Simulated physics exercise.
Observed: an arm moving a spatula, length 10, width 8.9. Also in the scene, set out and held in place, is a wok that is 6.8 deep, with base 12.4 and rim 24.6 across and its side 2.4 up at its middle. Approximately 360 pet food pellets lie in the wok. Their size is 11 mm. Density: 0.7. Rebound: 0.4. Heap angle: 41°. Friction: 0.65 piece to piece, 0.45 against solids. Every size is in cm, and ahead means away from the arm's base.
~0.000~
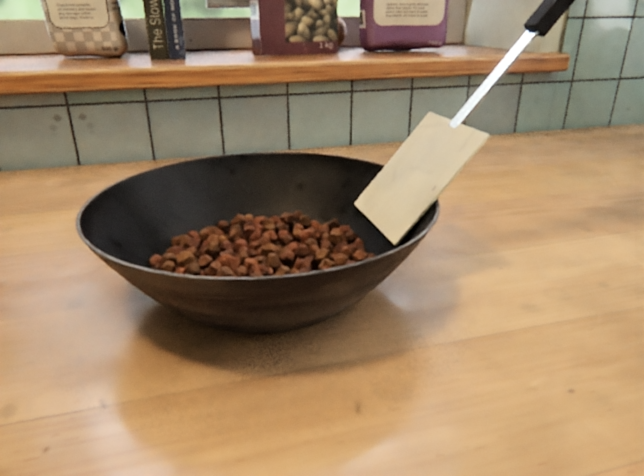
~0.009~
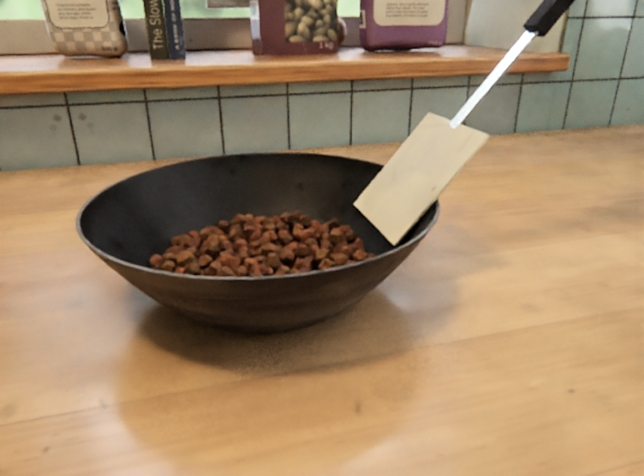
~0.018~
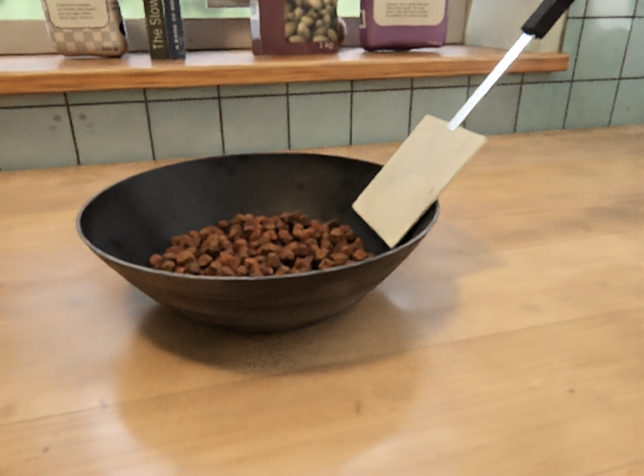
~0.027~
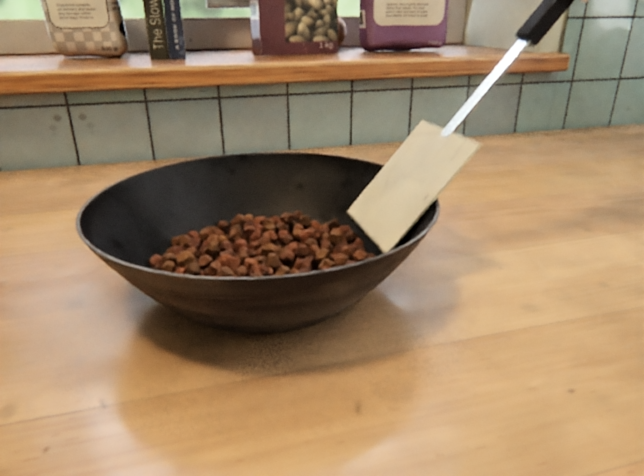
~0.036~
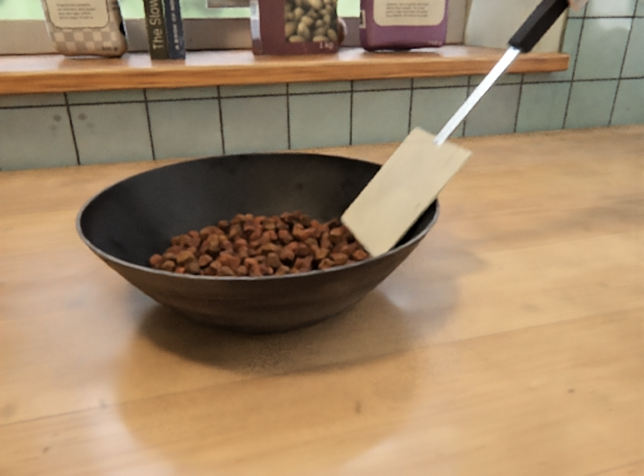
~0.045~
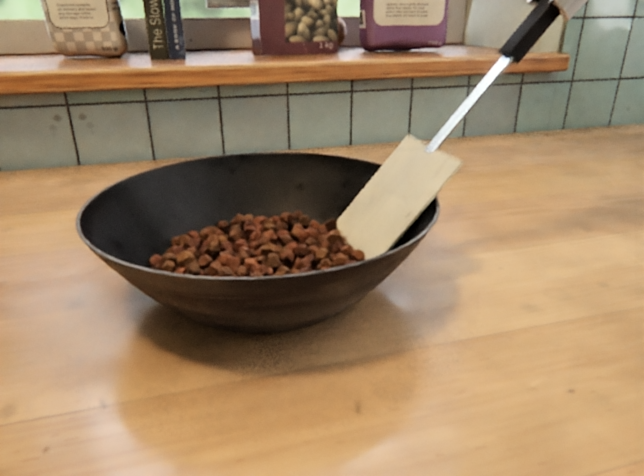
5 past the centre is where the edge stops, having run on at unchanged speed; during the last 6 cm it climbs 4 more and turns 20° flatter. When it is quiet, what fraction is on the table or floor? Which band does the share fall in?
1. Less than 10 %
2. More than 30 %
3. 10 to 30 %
Answer: 1.
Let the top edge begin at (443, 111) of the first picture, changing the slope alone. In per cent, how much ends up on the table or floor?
Spill: Approx. 0 per cent.
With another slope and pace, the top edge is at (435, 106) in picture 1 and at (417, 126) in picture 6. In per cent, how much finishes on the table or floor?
0 per cent.
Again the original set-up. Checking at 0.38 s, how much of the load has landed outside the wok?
Estimate: About 0 percent.
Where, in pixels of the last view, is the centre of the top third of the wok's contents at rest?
It is centred around (156, 238).
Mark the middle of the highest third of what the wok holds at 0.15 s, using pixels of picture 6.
Roughly pixel (187, 241).
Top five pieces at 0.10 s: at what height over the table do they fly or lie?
Height: Approx. 4 cm.
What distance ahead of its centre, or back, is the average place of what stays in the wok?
Forward offset: Roughly 4.5 cm.
By 0.10 s, sloping 49°, highest piece 5 above the table; 364 in the wok.
By 0.15 s, sloping 41°, highest piece 7 above the table; 364 in the wok.
By 0.38 s, sloping 29°, highest piece 8 above the table; 360 in the wok, 1 on the table or floor, 3 on the blade or in flight.
By 1.43 s, sloping 29°, highest piece 7 above the table; 360 in the wok, 4 on the table or floor.
Final count, 360 in the wok, 4 on the table or floor. That is 1 % on the table or floor.
